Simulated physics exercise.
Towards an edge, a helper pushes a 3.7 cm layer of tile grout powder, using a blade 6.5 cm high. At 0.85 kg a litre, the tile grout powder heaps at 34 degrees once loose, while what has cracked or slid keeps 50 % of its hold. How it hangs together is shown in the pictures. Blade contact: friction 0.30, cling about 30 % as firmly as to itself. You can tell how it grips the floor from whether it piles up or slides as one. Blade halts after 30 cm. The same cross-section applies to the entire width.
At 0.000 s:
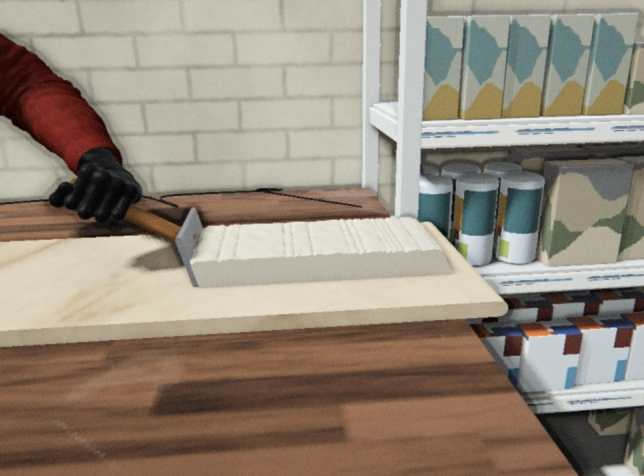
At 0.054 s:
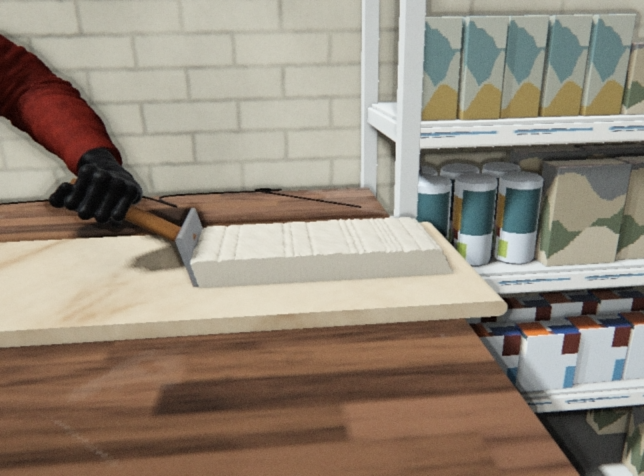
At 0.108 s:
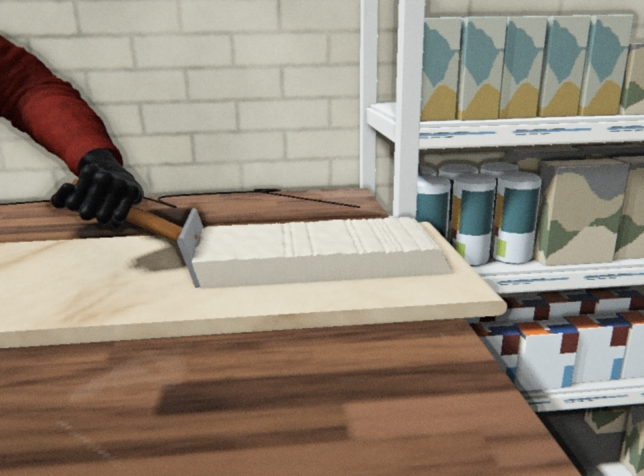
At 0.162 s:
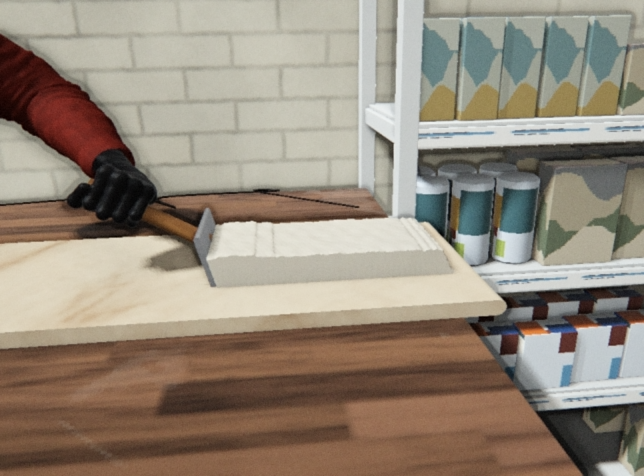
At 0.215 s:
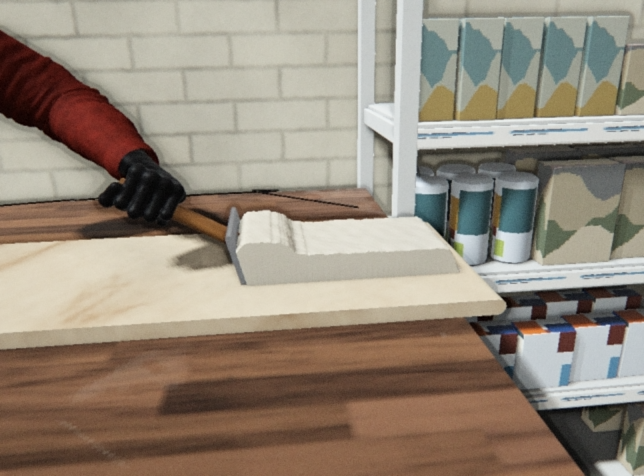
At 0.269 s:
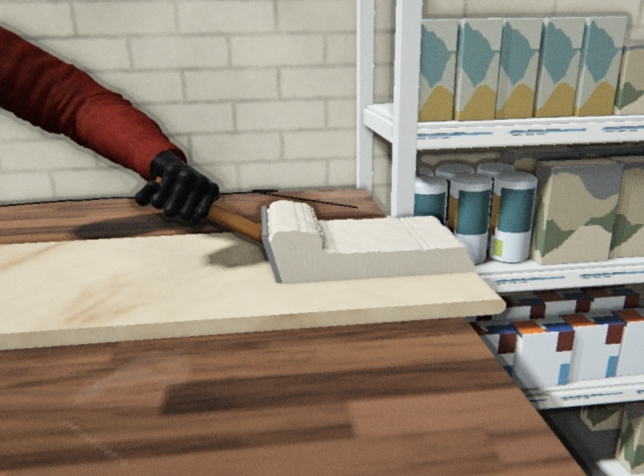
A black-gloved hand held a flat blade still against a slab of pale powder on a board, then pushed it right, bunching the powder into a rising hump by the blade.
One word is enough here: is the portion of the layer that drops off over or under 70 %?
Under.
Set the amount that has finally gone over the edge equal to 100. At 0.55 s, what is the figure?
60 per cent.
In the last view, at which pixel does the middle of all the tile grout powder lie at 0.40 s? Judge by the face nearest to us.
It sits close to (442, 259).
By 0.40 s, 0 % has gone over the edge.
By 0.55 s, 37 % has gone over the edge.
By 0.70 s, 53 % has gone over the edge.
By 0.85 s, 61 % has gone over the edge.
By 1.09 s, at the end, 61 % has gone over the edge.
